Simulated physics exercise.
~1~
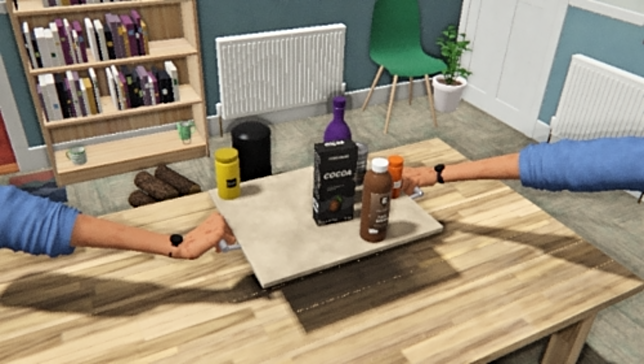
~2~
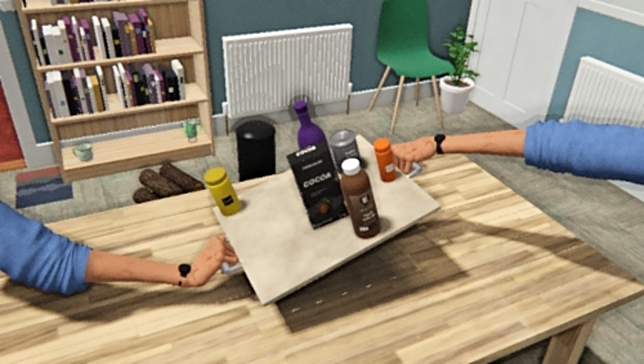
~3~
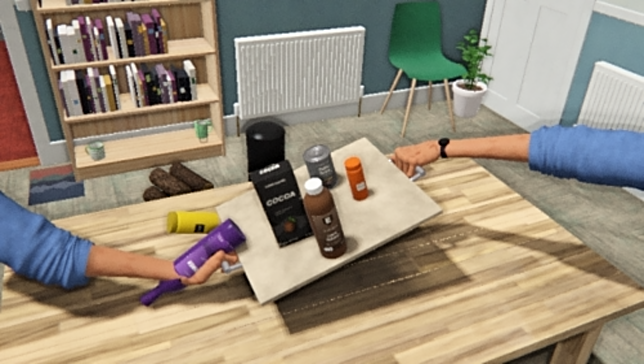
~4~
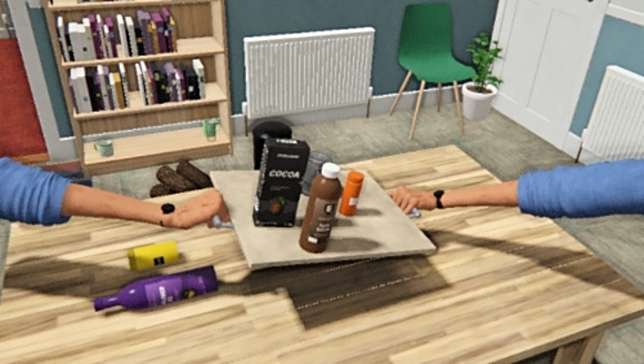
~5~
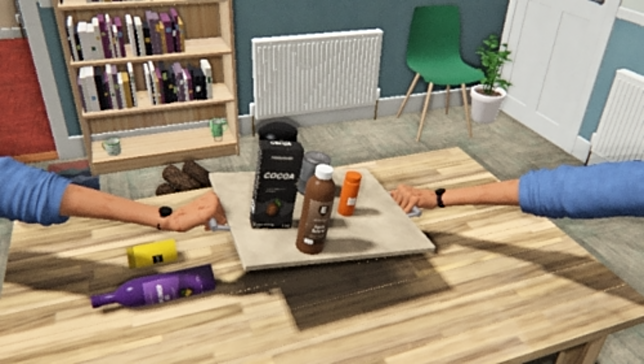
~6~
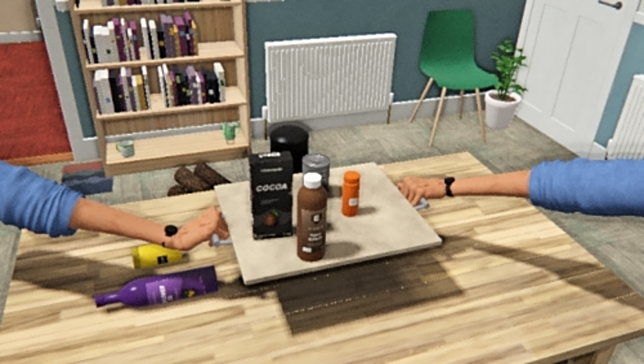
Two hands tilt a tray left, toppling two containers off, then level it with four upright.
